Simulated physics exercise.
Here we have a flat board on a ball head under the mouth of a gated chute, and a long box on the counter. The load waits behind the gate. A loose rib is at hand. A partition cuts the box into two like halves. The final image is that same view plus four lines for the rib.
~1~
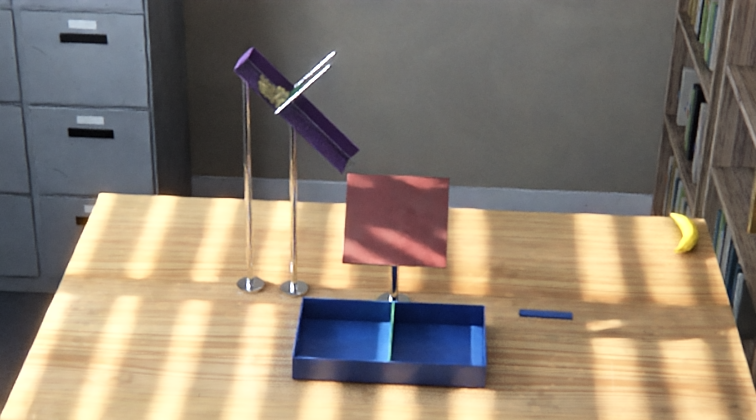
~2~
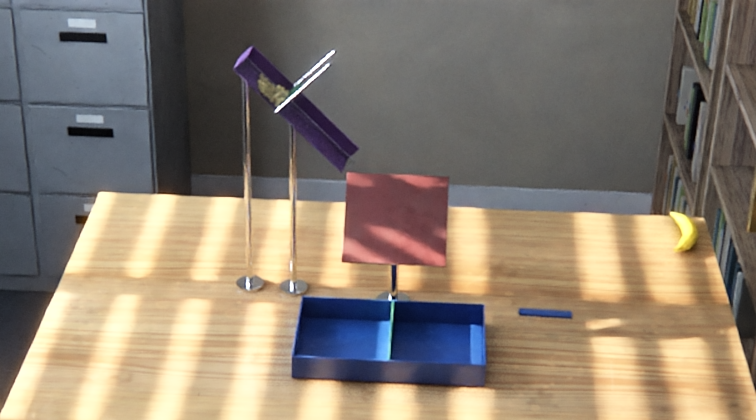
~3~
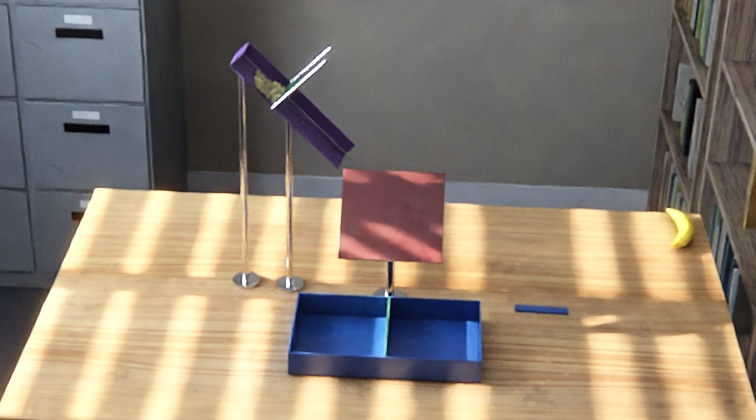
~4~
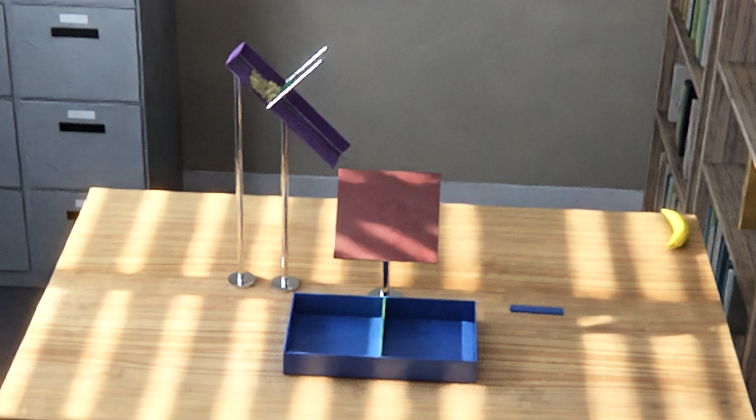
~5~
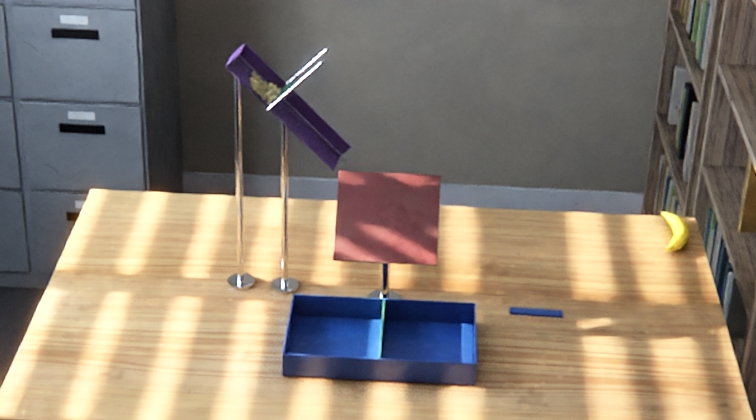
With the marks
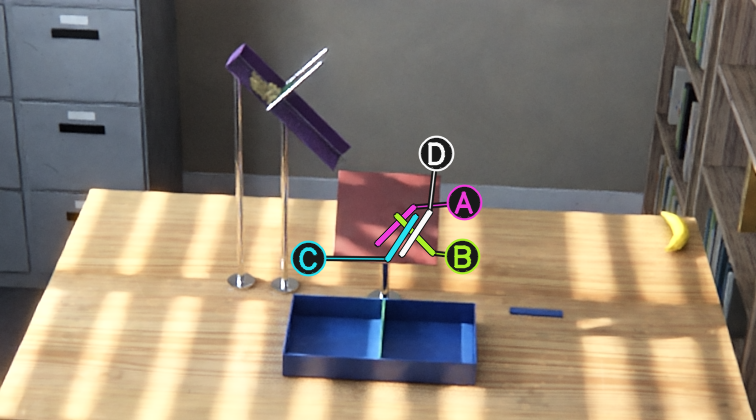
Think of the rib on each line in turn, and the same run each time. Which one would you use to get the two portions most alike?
It is D.
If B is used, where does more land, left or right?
Right.
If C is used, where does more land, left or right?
More lands on the left.
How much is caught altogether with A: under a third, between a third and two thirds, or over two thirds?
Line A gives over two thirds.
On the marked copy, line A from (413, 207) to (377, 243); line B from (397, 215) to (432, 253); line C from (415, 216) to (387, 259); line D from (429, 212) to (401, 254).
With A, of what is caught, most in the left half, a small part in the right.
With B, of what is caught, a small part in the left half, most in the right.
With C, of what is caught, nearly all in the left half, a small part in the right.
With D, of what is caught, about half in the left half, about half in the right.
